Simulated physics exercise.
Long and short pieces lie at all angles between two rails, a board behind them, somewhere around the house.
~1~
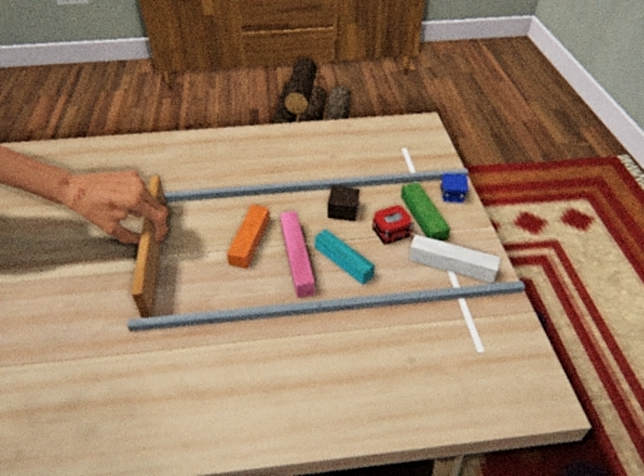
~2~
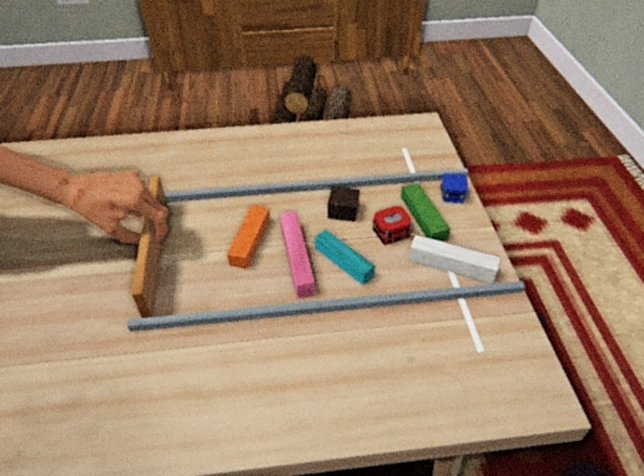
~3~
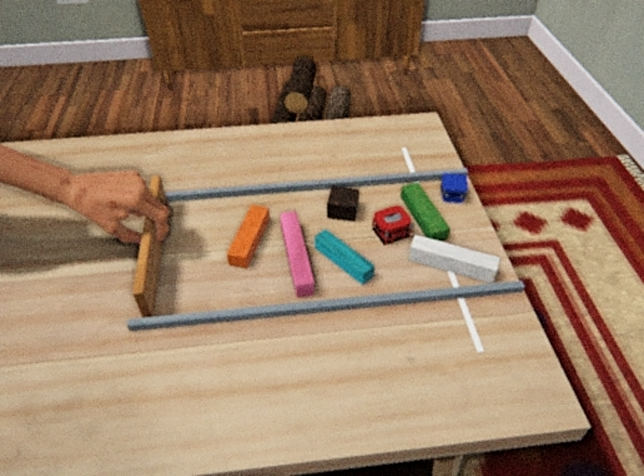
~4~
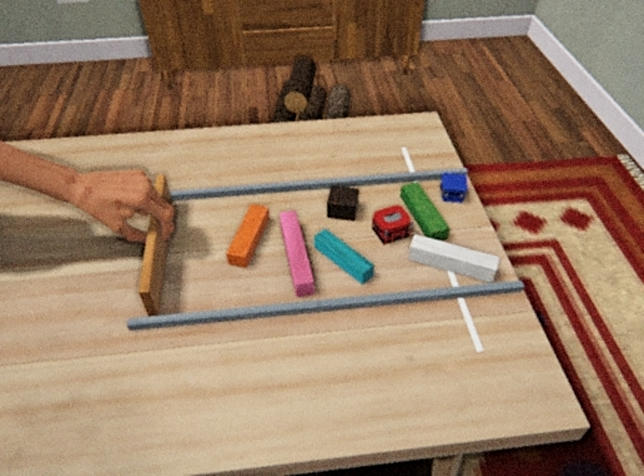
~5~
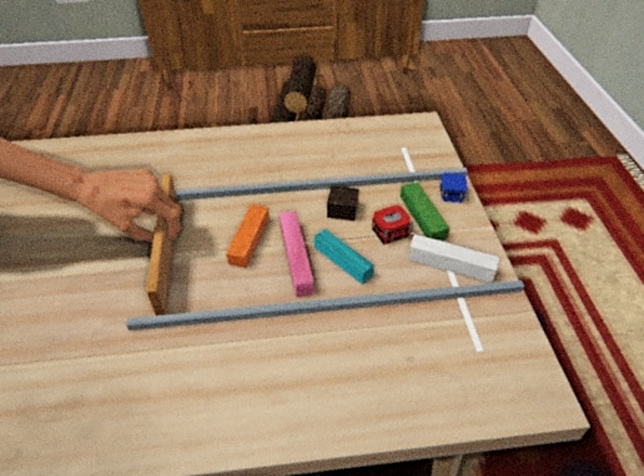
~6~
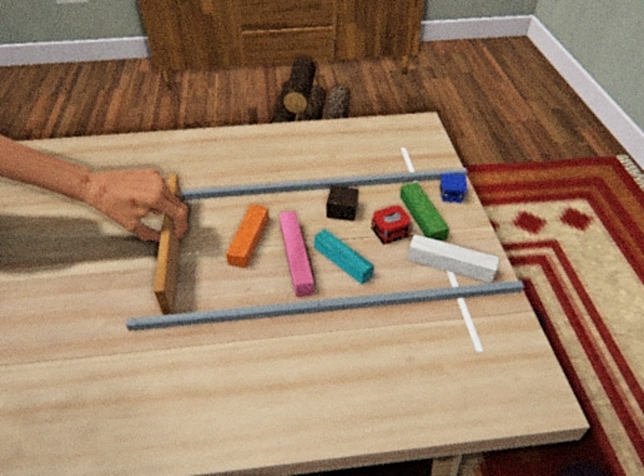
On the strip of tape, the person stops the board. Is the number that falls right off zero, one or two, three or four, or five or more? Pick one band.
It is three or four.
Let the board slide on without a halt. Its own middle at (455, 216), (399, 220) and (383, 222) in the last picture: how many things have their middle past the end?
The counts would come out as 5, 0 and 0.
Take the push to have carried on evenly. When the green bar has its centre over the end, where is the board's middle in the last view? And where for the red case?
Estimated middle: (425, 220), and (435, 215) for the other.
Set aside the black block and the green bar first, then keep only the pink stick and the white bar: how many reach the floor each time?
The first removal gives 1, the second gives 2.
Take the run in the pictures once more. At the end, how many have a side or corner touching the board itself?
1 in contact.
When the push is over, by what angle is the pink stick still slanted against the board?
I'd estimate about 0 degrees.
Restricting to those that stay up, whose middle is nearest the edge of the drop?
The red case is foremost.
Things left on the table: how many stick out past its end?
The number is 1.
Soon after, none off yet; blue case at rest near (453, 189); white bar at rest near (452, 259); green bar at rest near (423, 211).
Then, none off yet; blue case moved about its own width near (467, 181); white bar moved a little near (496, 256); green bar moved a little near (457, 197).
At rest, the number that fall off is three or four; fallen, green bar, white bar and blue case.
